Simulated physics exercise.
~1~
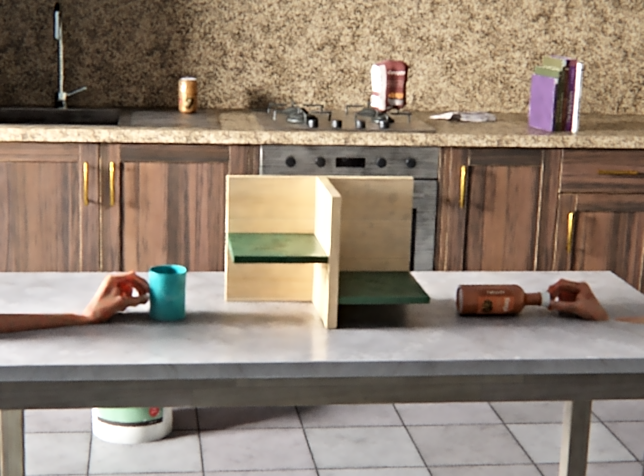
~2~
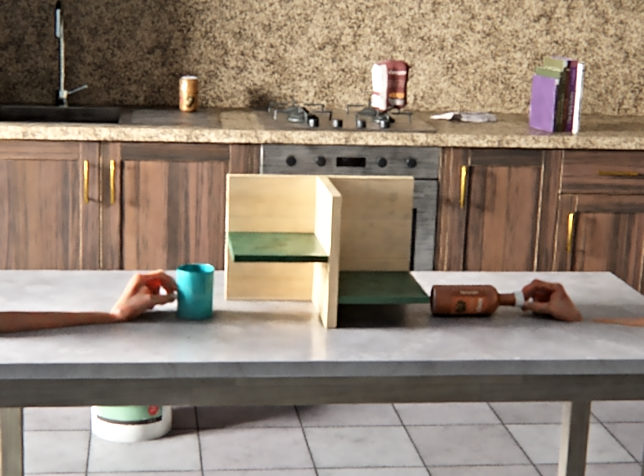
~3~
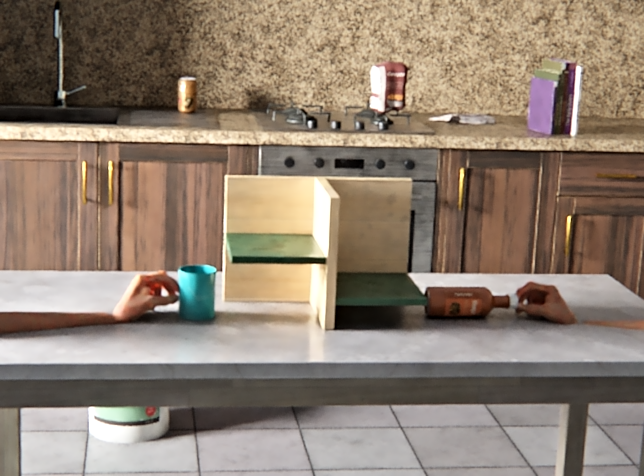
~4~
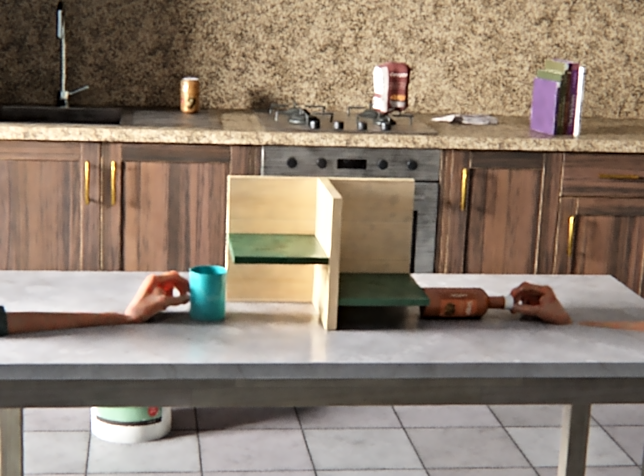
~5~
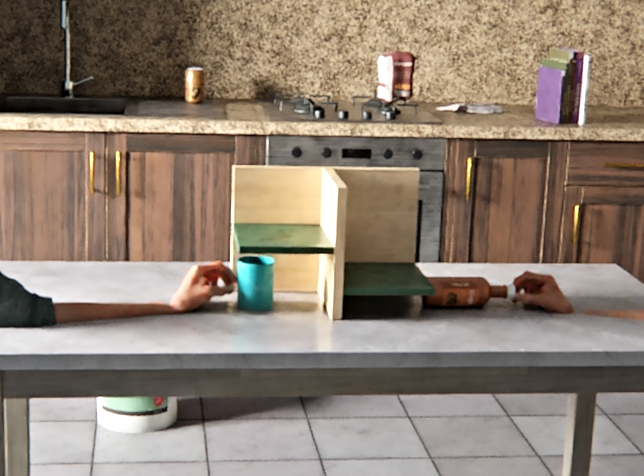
Two hands pushed a turquoise cup and an orange-brown bottle lying on its side toward a small wooden rack with green shelves; the cup slid right, in under the left shelf, while the bottle moved left and stopped at the right shelf's edge.
